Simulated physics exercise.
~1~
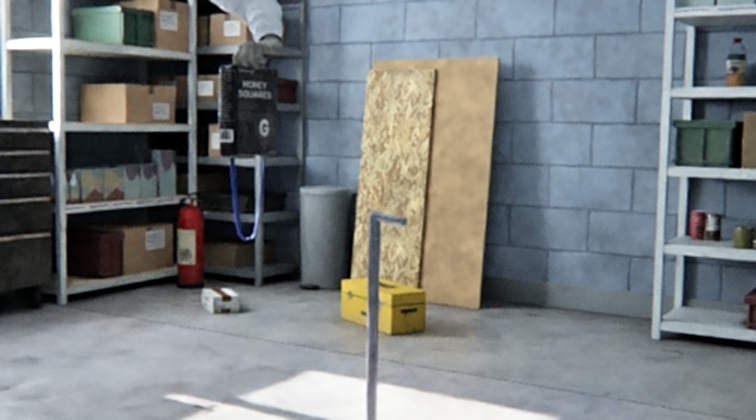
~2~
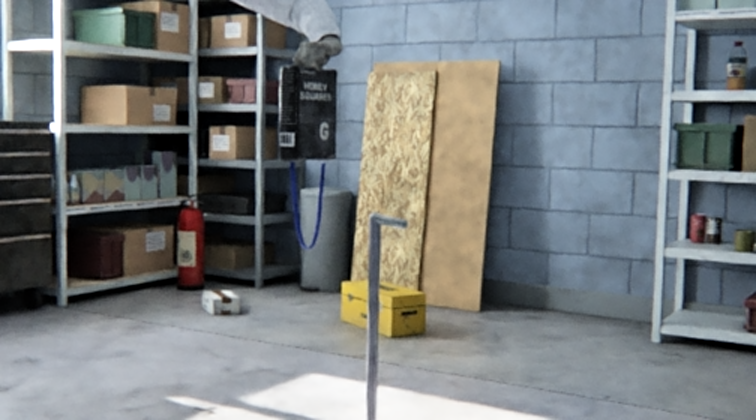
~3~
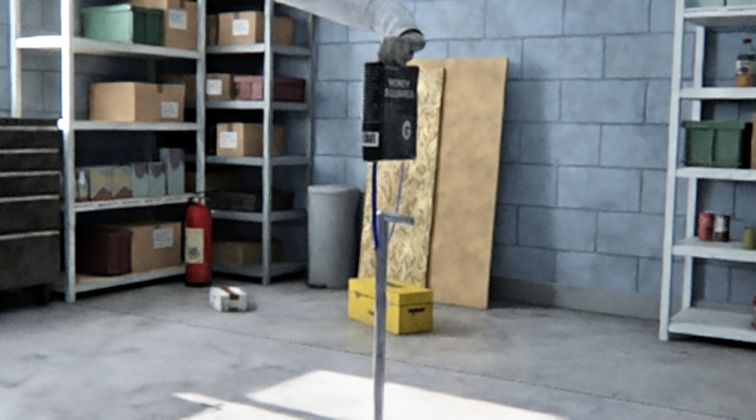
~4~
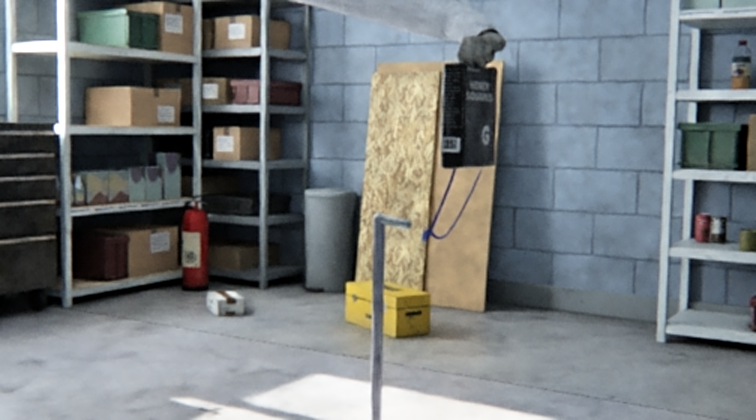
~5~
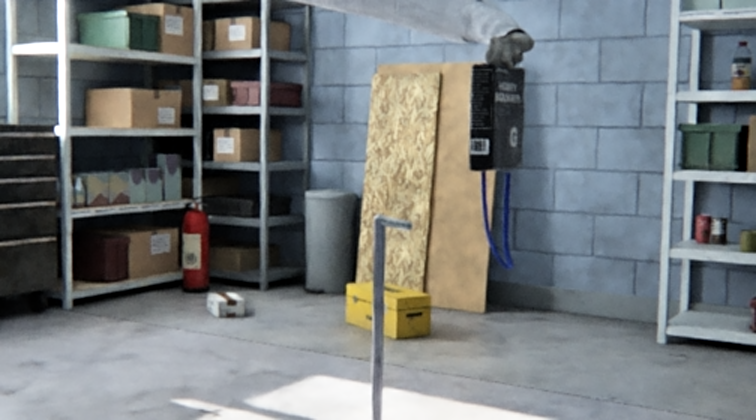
In a garage with metal shelves and leaning boards, a gloved hand carries a black bag with a dangling blue loop rightward, crossing a thin post topped by a short bar. The bag passes clear and ends to the right of the post, still held up with its loop hanging.
